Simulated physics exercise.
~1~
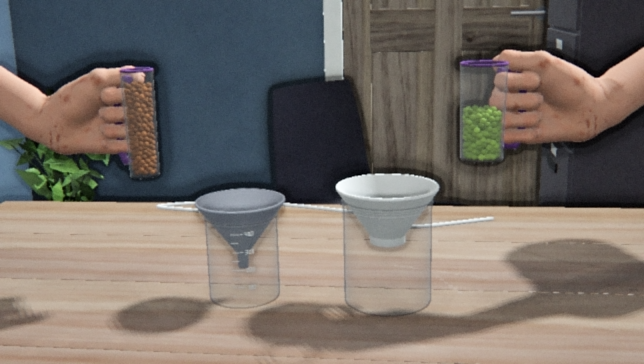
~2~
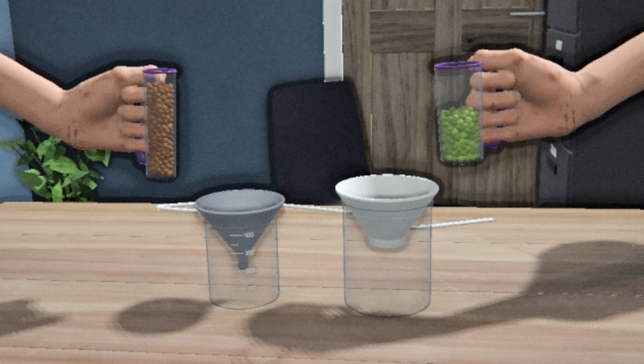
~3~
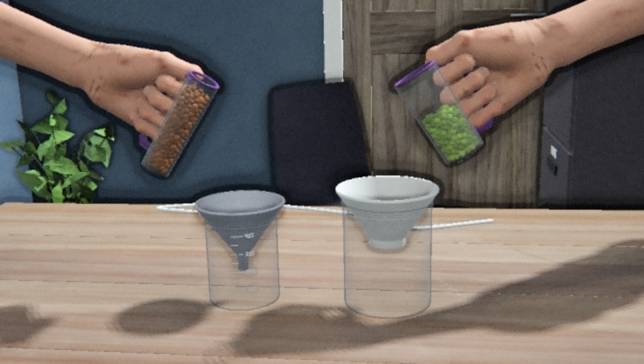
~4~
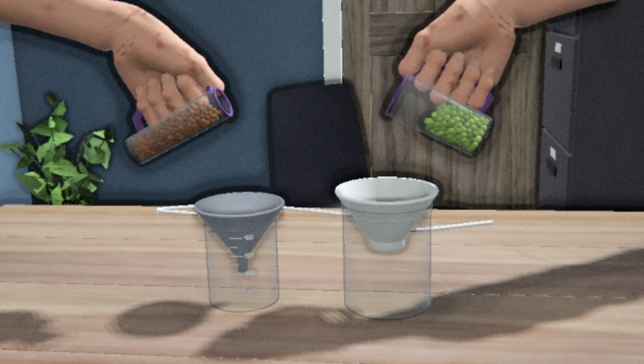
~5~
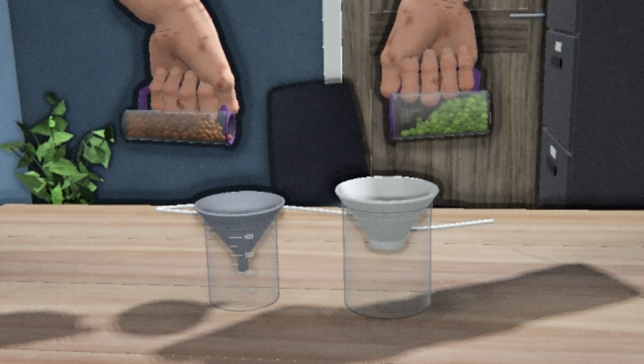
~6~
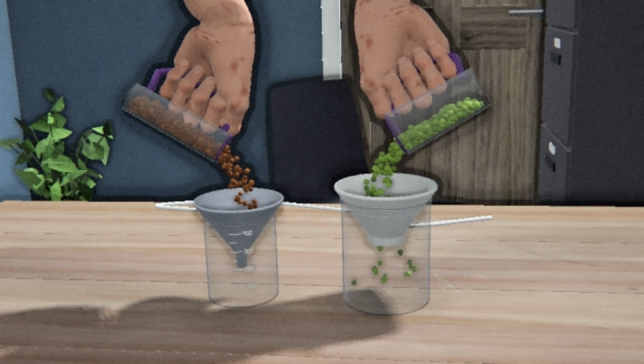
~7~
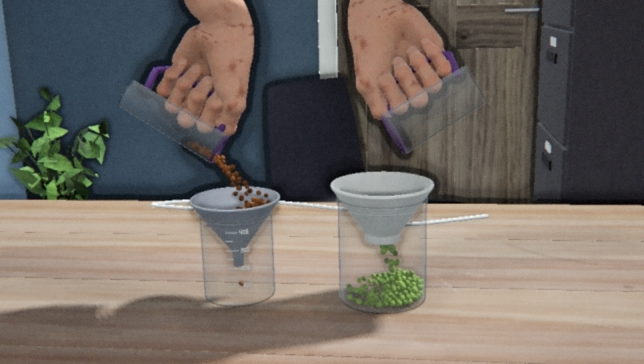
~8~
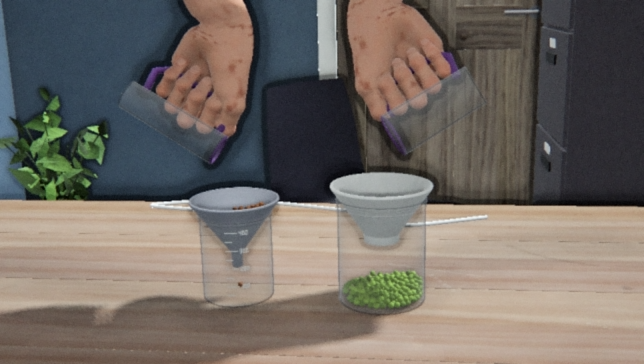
Two hands tip brown and green pieces into funnels; only the green fill their jar.
